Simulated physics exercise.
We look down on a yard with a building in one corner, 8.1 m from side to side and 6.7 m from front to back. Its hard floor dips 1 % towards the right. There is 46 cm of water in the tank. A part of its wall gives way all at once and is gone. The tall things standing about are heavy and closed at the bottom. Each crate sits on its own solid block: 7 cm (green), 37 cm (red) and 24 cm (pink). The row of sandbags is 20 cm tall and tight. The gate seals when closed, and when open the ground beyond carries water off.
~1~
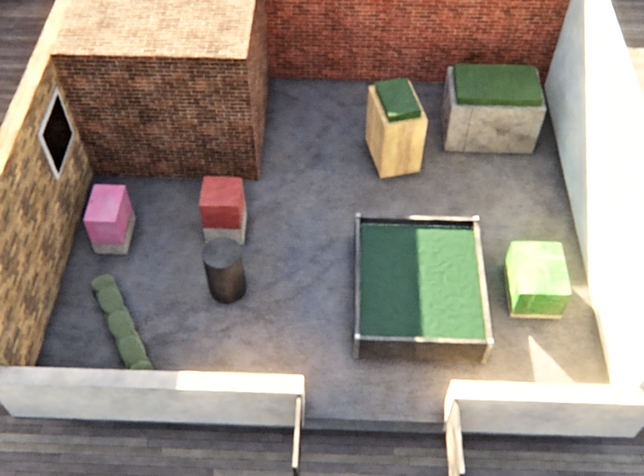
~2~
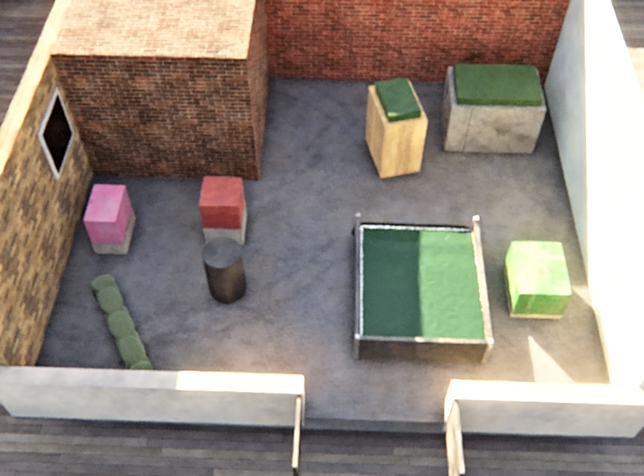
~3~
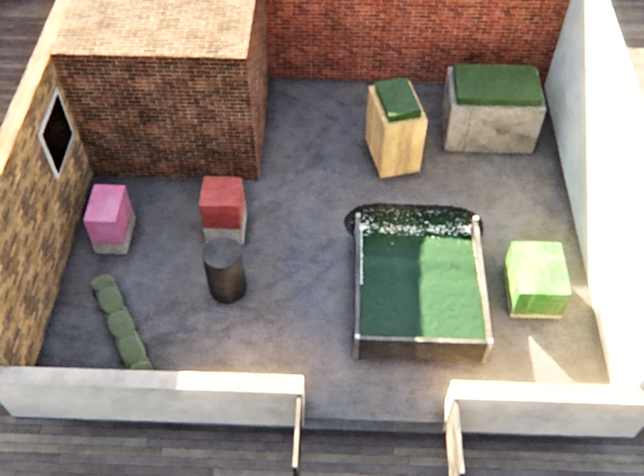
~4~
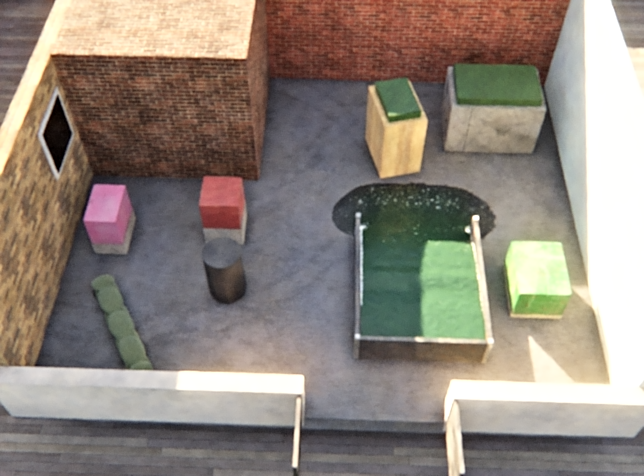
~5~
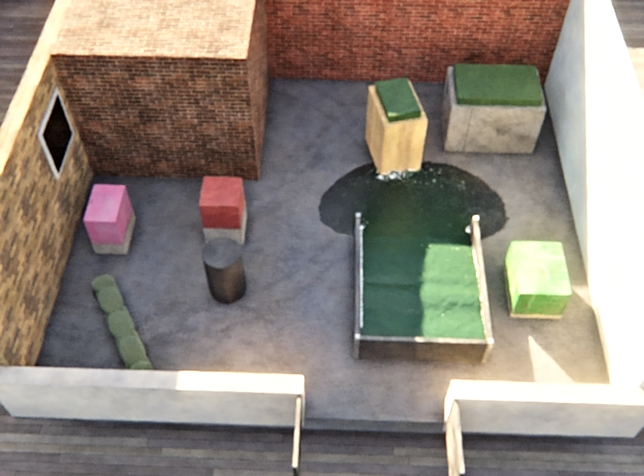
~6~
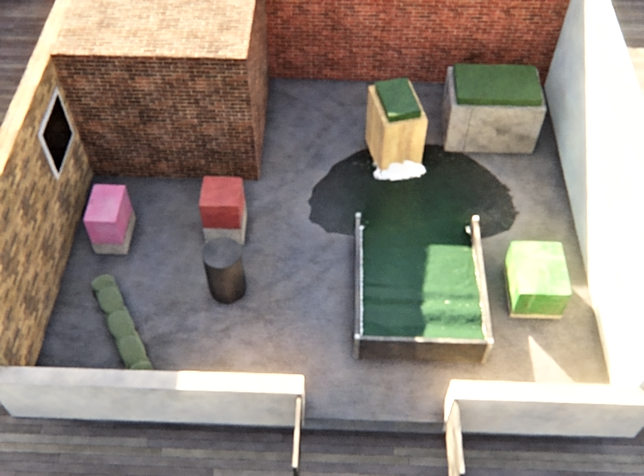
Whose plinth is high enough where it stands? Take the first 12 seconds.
The green crate is wetted; the red crate escapes dry; the pink crate escapes dry.
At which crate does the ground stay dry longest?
It is the pink one.
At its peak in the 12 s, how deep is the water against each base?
Peaks in cm: Green 12, red 6, pink 2.
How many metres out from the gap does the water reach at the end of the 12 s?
Some 5.4 m out.
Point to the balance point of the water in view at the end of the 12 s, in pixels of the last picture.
At about (412, 215).
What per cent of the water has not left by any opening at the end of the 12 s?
Some 98 per cent remains.
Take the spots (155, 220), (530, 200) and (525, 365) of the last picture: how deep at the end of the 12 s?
Roughly 2, 5 and 4 cm, in turn.
A moment later water covers 20 % of the floor and is deepest (30 cm) near (401, 180); green plinth not reached, red plinth not reached, pink plinth not reached.
Soon after water covers 30 % of the floor and is deepest (32 cm) near (555, 162); green plinth not reached, red plinth not reached, pink plinth not reached.
Next water covers 45 % of the floor and is deepest (24 cm) near (556, 169); green plinth reached, red plinth reached, pink plinth not reached.
Later on water covers 65 % of the floor and is deepest (14 cm) near (359, 81); green plinth reached, red plinth reached, pink plinth reached.
At the end water covers 85 % of the floor and is deepest (10 cm) near (596, 411); highest at the green plinth 12 cm, highest at the red plinth 6 cm, highest at the pink plinth 2 cm.
